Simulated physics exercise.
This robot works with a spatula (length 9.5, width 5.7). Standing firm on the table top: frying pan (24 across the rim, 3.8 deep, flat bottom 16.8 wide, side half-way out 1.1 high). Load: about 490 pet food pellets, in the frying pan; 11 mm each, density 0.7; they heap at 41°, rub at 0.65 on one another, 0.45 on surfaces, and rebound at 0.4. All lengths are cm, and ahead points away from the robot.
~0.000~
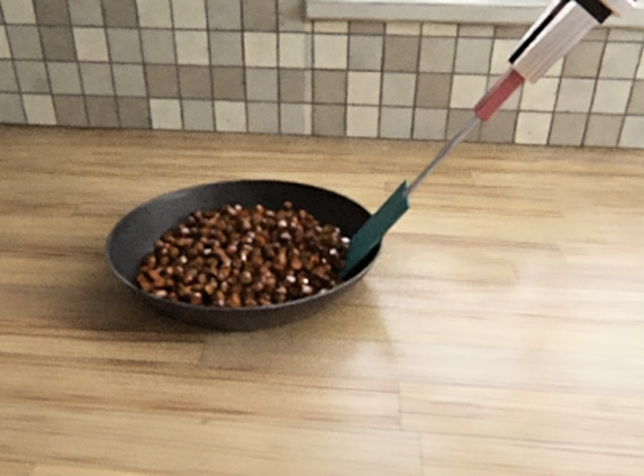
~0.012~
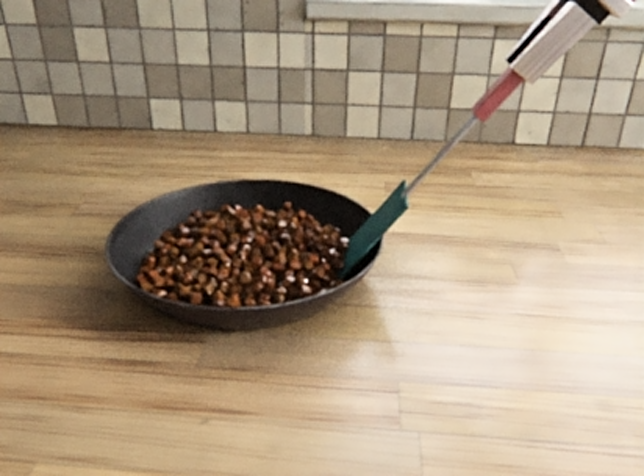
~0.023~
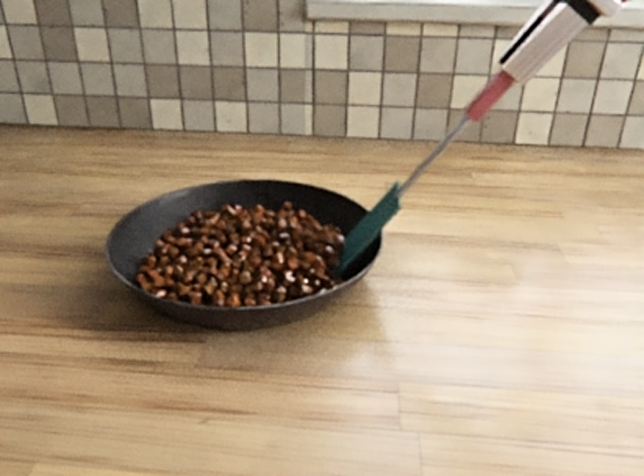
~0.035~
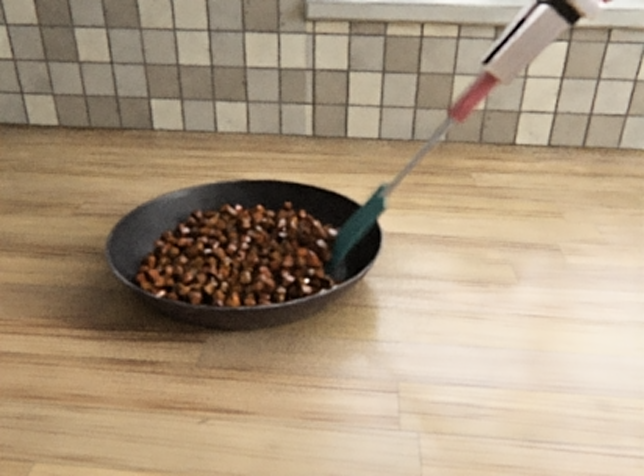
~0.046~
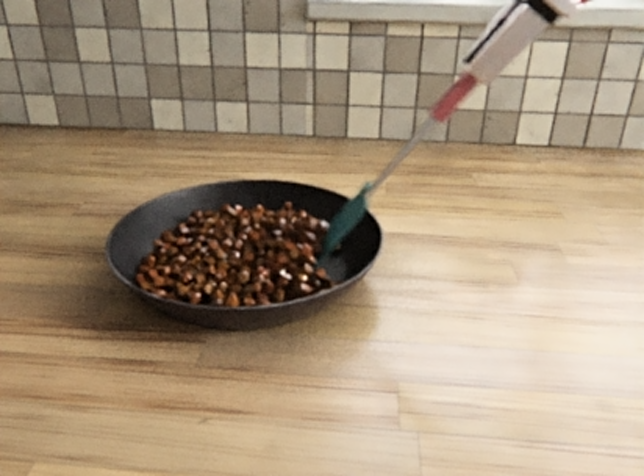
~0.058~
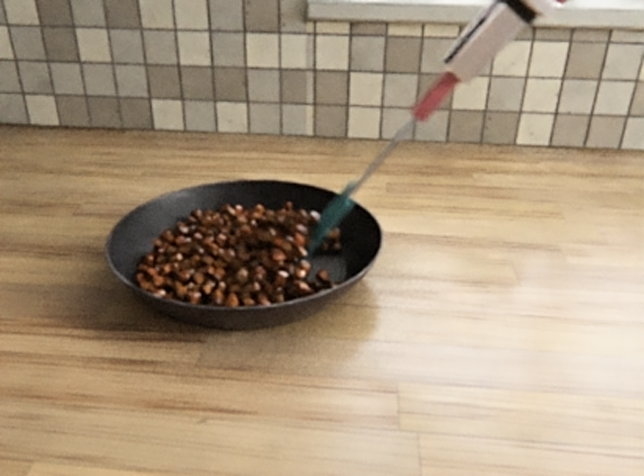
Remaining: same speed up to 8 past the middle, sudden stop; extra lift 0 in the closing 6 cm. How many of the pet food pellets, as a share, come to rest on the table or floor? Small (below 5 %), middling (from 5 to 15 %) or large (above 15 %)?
A large share, above 15 %, ends on the table or floor.
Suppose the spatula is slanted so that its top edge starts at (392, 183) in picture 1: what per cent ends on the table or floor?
About 25 per cent.
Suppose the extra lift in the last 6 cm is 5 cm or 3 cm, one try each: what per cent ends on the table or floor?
Some 20 and 25 per cent.
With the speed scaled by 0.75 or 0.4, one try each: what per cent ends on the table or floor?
Some 20 and 10 per cent.
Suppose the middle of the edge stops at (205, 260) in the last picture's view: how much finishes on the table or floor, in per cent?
About 5 per cent.
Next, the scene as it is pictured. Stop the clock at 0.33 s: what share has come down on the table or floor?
Some 20 per cent.
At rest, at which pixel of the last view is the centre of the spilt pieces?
Near (45, 259).
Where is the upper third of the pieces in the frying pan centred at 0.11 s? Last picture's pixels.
Around (208, 234).
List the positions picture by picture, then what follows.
In the first picture, spatula top edge at (408, 193), sloping 54°; upper third of the load around (245, 246), from x 140 to 345, top at y 205; 487 in the frying pan.
In the second picture, spatula top edge at (407, 193), sloping 54°; upper third of the load around (245, 246), from x 140 to 345, top at y 205.
In the third picture, spatula top edge at (400, 193), sloping 54°; upper third of the load around (247, 245), from x 140 to 340, top at y 205.
In the fourth picture, spatula top edge at (385, 194), sloping 54°; upper third of the load around (254, 246), from x 140 to 340, top at y 205.
In the fifth picture, spatula top edge at (368, 194), sloping 54°; upper third of the load around (260, 244), from x 140 to 340, top at y 205.
In the sixth picture, spatula top edge at (351, 193), sloping 54°; upper third of the load around (255, 240), from x 140 to 340, top at y 205; 487 in the frying pan.
After 0.09 s, sloping 54°, highest piece 7 above the table; 487 in the frying pan.
After 0.11 s, sloping 54°, highest piece 8 above the table; 487 in the frying pan.
After 0.33 s, sloping 54°, highest piece 5 above the table; 383 in the frying pan, 100 on the table or floor, 4 on the blade or in flight.
After 1.38 s, sloping 54°, highest piece 5 above the table; 383 in the frying pan, 104 on the table or floor.
At rest, 383 in the frying pan, 104 on the table or floor. That is 21 % on the table or floor.
